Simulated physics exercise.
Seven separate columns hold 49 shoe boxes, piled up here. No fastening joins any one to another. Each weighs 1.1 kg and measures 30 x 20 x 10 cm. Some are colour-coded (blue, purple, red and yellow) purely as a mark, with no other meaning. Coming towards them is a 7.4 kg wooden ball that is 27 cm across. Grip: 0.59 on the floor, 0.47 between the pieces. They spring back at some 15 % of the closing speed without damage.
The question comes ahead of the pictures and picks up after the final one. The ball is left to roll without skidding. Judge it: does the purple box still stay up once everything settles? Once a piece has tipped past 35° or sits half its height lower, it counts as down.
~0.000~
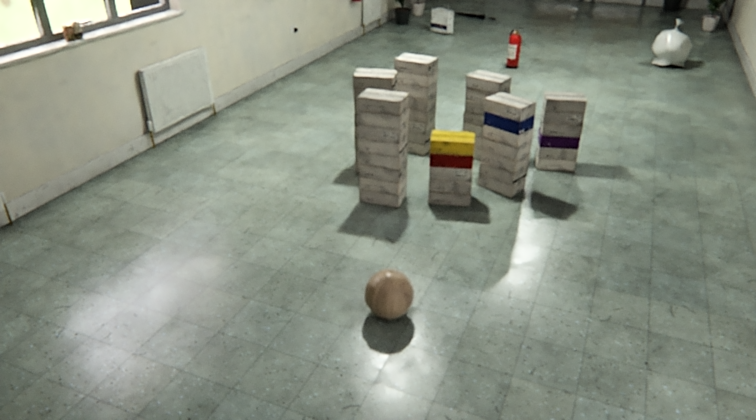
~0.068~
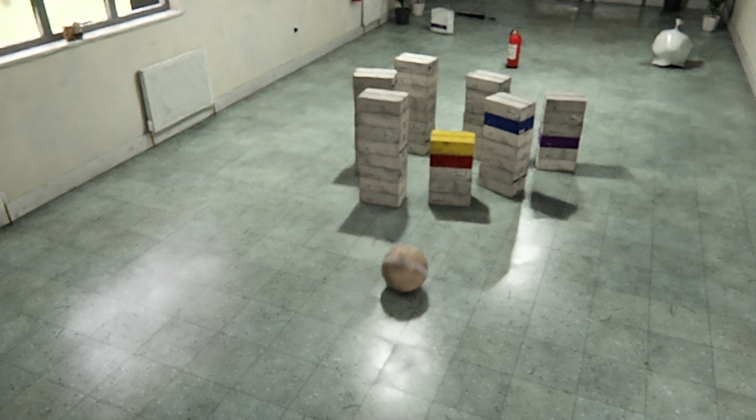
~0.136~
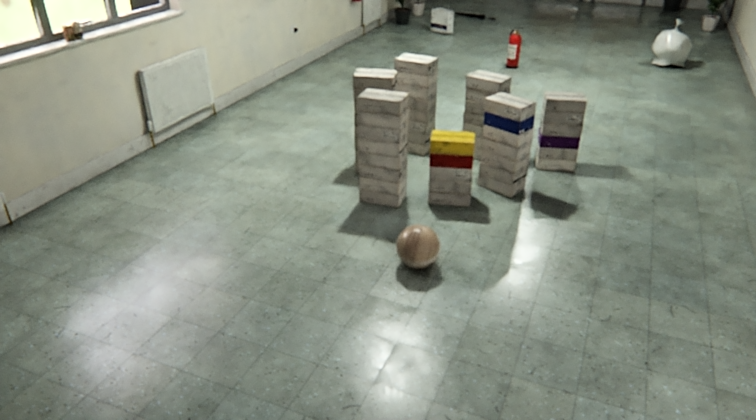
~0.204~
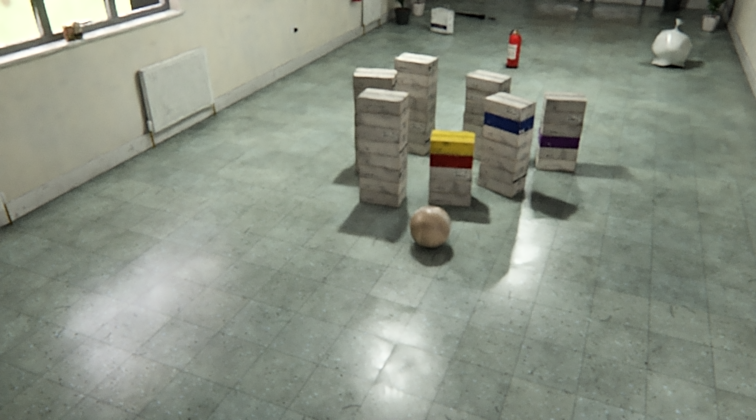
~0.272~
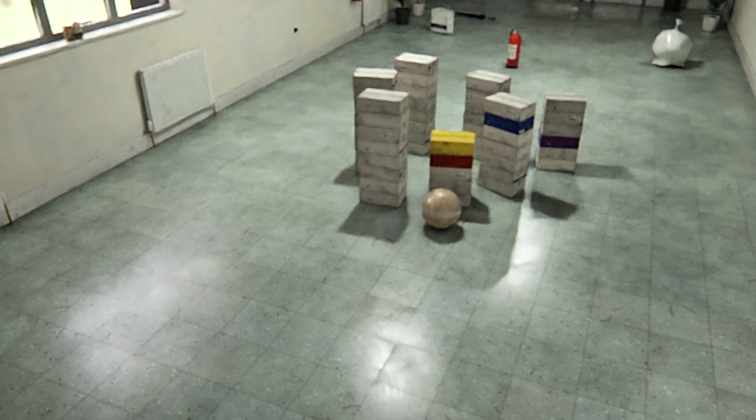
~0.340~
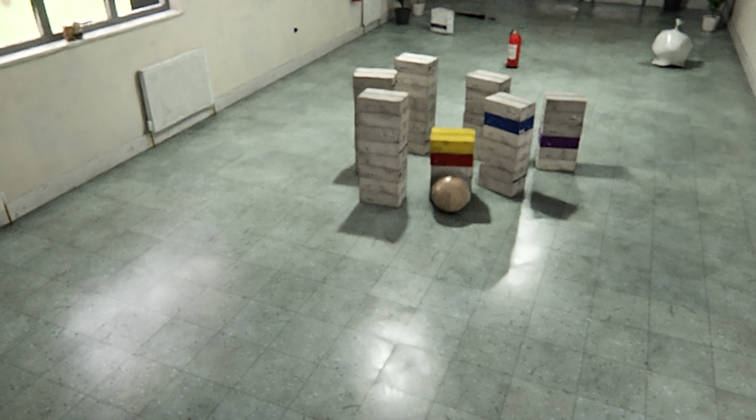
Once it settles, the piece is still up.
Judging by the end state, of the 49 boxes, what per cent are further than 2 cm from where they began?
It comes to 20 percent shifted.
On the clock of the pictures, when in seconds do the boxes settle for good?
I'd put it around 1.5 seconds.
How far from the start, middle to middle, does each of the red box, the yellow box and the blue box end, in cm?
Red 50, yellow 45, blue 5.
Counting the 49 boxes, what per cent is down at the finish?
Estimate: Close to 5%.
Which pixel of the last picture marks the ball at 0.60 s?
Near (474, 173).
Around 0.46 s, ball still moving; 2 of the 49 boxes down; purple box unmoved; red box tipped 53°.
Around 0.60 s, ball still moving; 2 of the 49 boxes down; purple box unmoved; red box on its side.
Around 0.86 s, ball at rest; 3 of the 49 boxes down; purple box unmoved; yellow box upside down.
Finally (1.8 s), ball at rest; 3 of the 49 boxes down; purple box unmoved; yellow box upside down; red box tipped 29°, 22 cm lower. Seen by the last camera, middles, purple box near (559, 138), yellow box near (461, 202).
